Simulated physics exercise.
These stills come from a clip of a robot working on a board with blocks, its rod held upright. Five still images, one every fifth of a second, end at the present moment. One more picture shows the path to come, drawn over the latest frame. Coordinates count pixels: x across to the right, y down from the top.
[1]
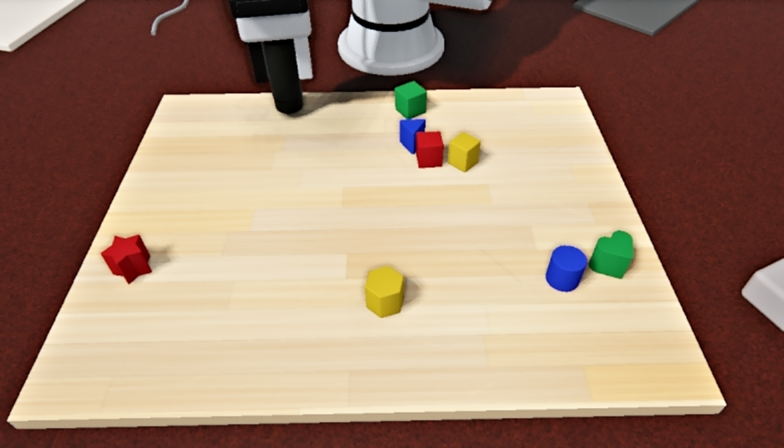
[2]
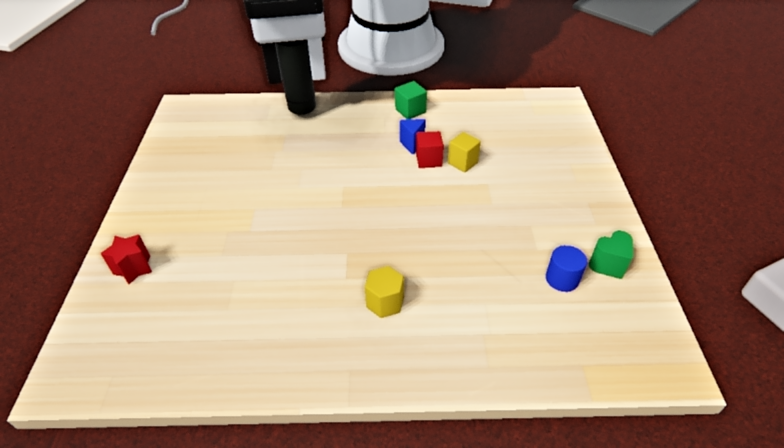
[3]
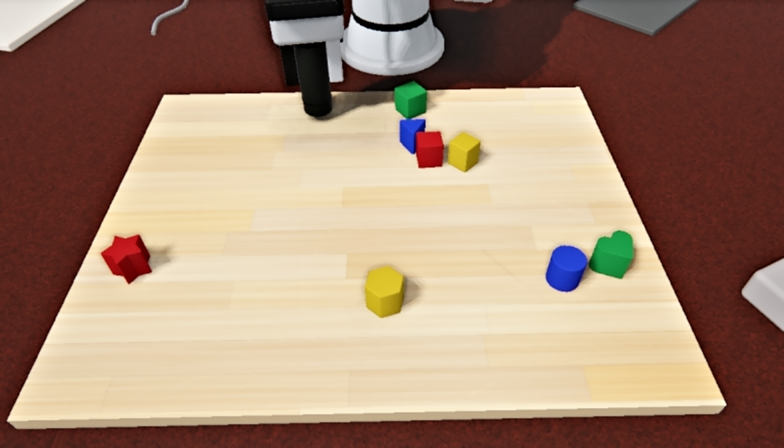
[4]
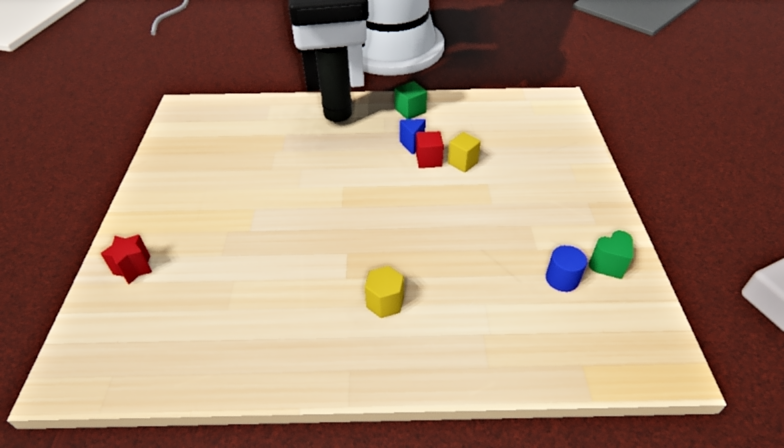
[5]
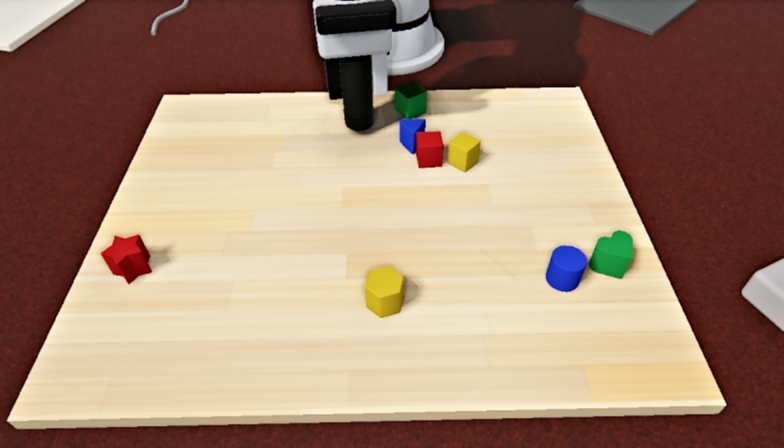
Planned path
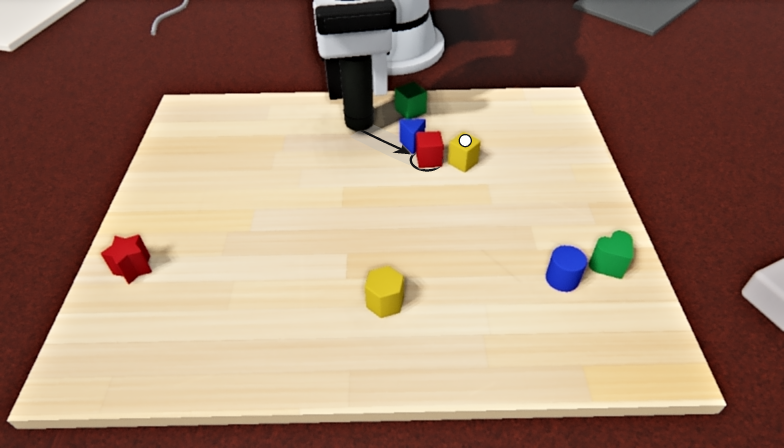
We see a robot arm with a black rod above a light wooden board of colored blocks; the rod moves right and slightly toward the viewer, nearing the green and blue blocks, while all the blocks stay still.
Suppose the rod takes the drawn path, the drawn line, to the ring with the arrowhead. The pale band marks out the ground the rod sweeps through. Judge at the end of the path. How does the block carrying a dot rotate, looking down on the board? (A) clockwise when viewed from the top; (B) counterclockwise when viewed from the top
Letter B.
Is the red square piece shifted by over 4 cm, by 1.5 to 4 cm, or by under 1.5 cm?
It ends 1.5 to 4 cm from its spot.
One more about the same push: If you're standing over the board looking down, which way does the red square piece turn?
Rotates clockwise.
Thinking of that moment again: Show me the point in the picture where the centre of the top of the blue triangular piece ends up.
Close to (441, 126).
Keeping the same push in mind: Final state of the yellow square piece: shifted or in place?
Somewhere new.
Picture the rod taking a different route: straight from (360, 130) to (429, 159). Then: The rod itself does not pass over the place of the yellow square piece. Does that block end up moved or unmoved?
Once the path is done, it is somewhere new.
The drawn path runs in a line from (360, 130) to (427, 160); the dot is on the yellow square piece.
The first path, step by step. One third of the way, rod (381, 134); nothing pushed yet.
Two thirds of the way, rod (403, 143); blue triangular piece (430, 124), turned 45° clockwise.
At the end, rod (427, 154); green square piece not moved; blue triangular piece (441, 126), turned 15° anticlockwise; red square piece (452, 150), turned 35° clockwise; yellow square piece (479, 144), turned 55° anticlockwise.
